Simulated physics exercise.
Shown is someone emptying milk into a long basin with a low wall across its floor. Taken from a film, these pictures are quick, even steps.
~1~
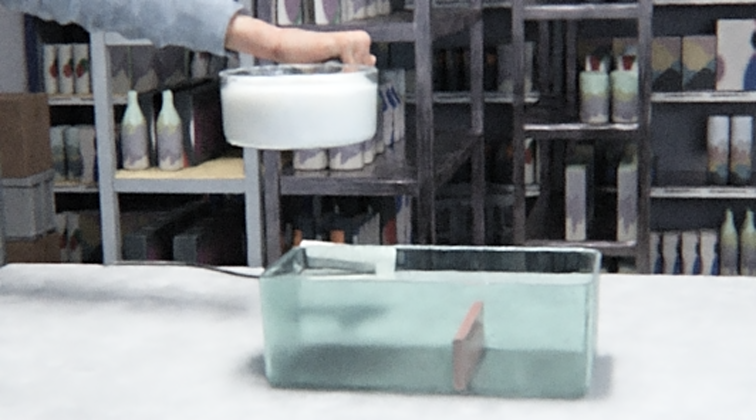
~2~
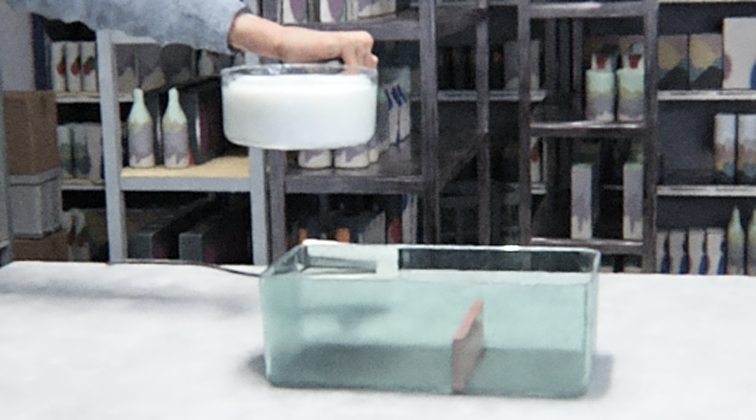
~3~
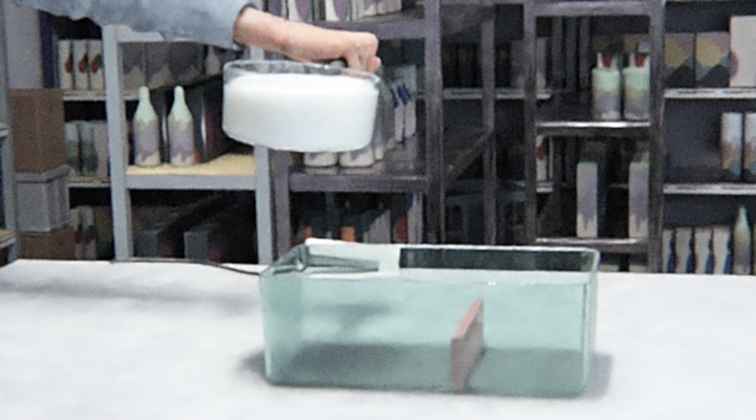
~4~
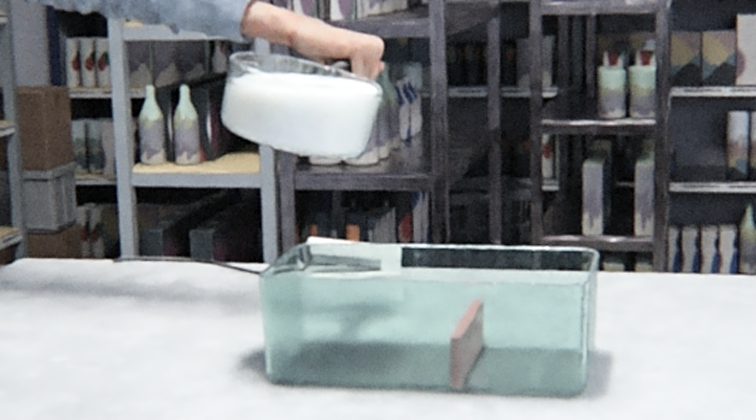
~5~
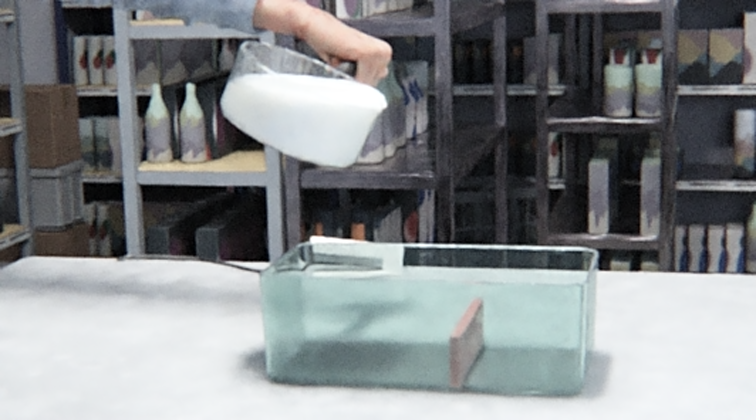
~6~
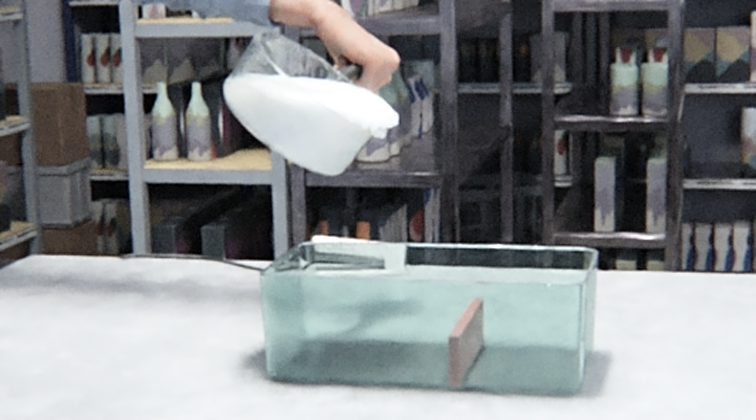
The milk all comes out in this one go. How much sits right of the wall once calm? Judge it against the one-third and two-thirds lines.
I expect what gathers right of the wall to fall below one third.
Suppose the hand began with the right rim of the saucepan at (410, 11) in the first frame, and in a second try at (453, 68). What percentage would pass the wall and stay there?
Estimate, in order: 40 and 55 per cent.
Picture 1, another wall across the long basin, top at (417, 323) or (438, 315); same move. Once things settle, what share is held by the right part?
My guess is some 50 percent the first time and some 30 percent the second.
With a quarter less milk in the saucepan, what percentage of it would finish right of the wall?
Something like 10 per cent, give or take.
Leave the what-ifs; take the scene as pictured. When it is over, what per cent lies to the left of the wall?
Around 75 percent.
A moment on, the saucepan is tipped right over and 10 per cent is still to pour, 43 is left of the wall and 2 right of it.
Next, the saucepan is tipped right over and 1 per cent is still to pour, 76 is left of the wall and 3 right of it.
Then the saucepan is tipped right over and 0 per cent is still to pour, 77 is left of the wall and 11 right of it.
Later the saucepan is tipped right over and 0 per cent is still to pour, 77 is left of the wall and 12 right of it.
Finally, 77 per cent lies left of the wall, 12 right of it and 12 outside.
